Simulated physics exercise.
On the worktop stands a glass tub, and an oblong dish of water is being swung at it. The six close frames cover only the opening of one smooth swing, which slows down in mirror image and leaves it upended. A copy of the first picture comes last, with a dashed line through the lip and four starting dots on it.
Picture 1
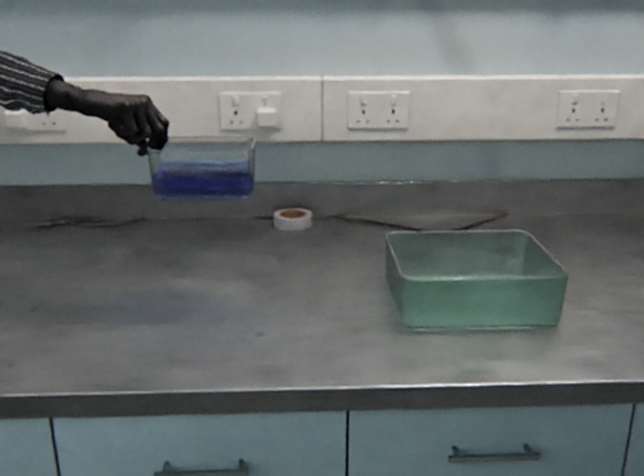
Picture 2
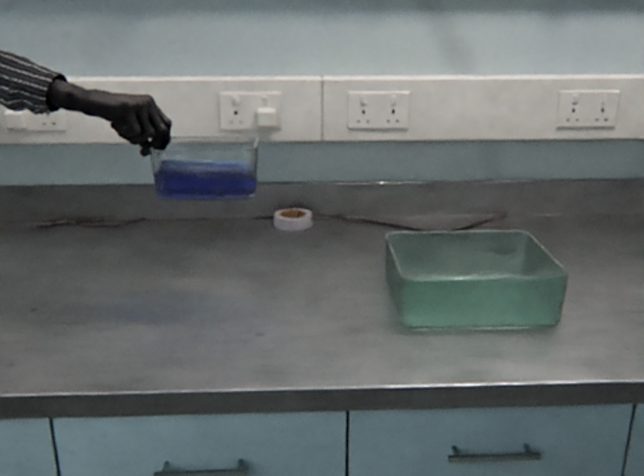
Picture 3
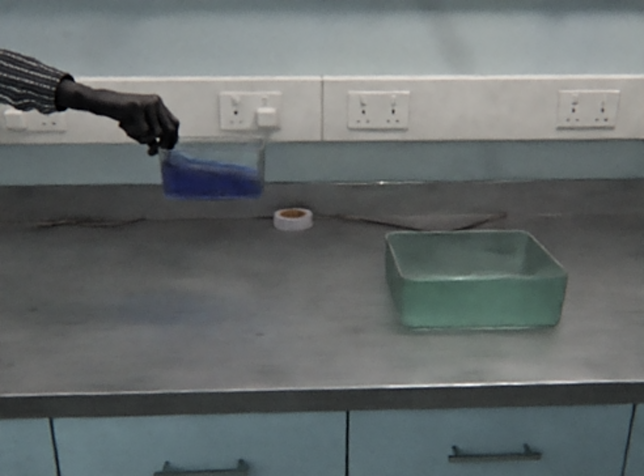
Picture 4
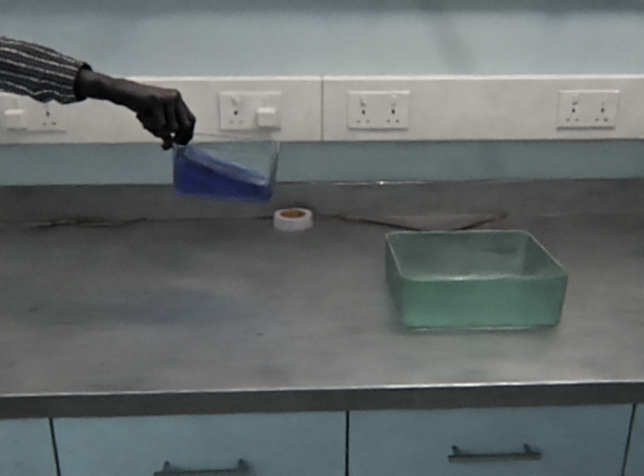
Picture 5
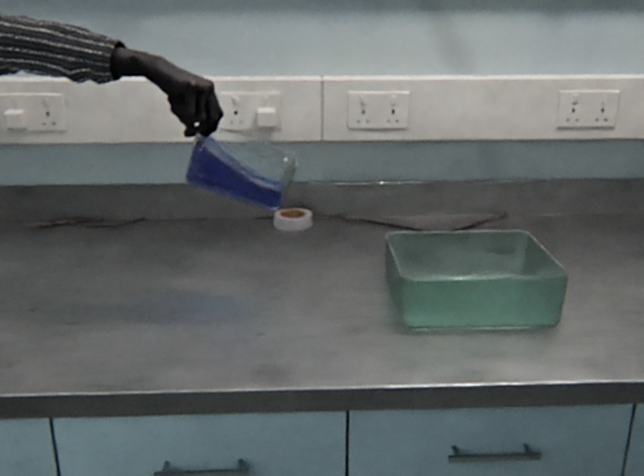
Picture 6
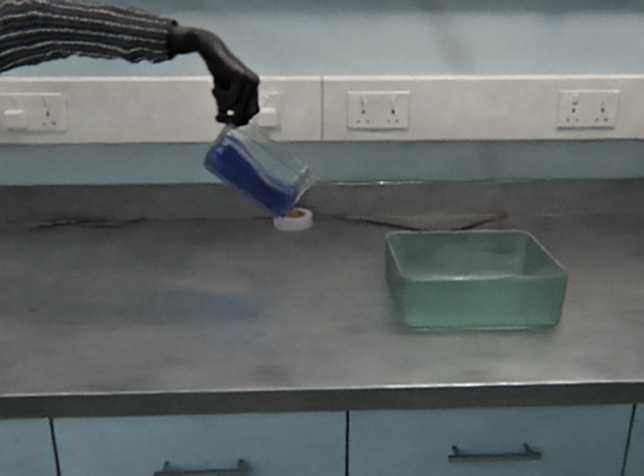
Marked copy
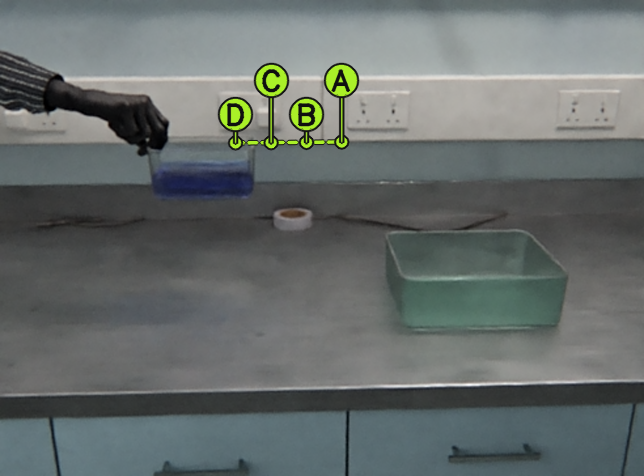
Above a grey worktop, a hand in a striped sleeve held a clear dish of blue liquid, moved it slightly right, then tilted it steeply rightward, while a greenish glass tub stood still.
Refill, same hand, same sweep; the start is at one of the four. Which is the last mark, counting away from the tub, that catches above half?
The answer is dot C.
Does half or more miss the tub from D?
Yes, it does.
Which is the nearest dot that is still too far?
That would be D.
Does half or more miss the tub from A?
No, that is safe.
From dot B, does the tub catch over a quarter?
Yes, clearly.
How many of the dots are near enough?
Three of the four.
On the marked copy, A at (341, 142); B at (306, 142); C at (271, 142); D at (235, 142).
If A is chosen, about 86 % lands in the tub, 4 % falls short and 10 % goes beside or beyond.
If B is chosen, about 79 % lands in the tub, 3 % falls short and 18 % goes beside or beyond.
If C is chosen, about 71 % lands in the tub, 17 % falls short and 13 % goes beside or beyond.
If D is chosen, about 25 % lands in the tub, 69 % falls short and 5 % goes beside or beyond.
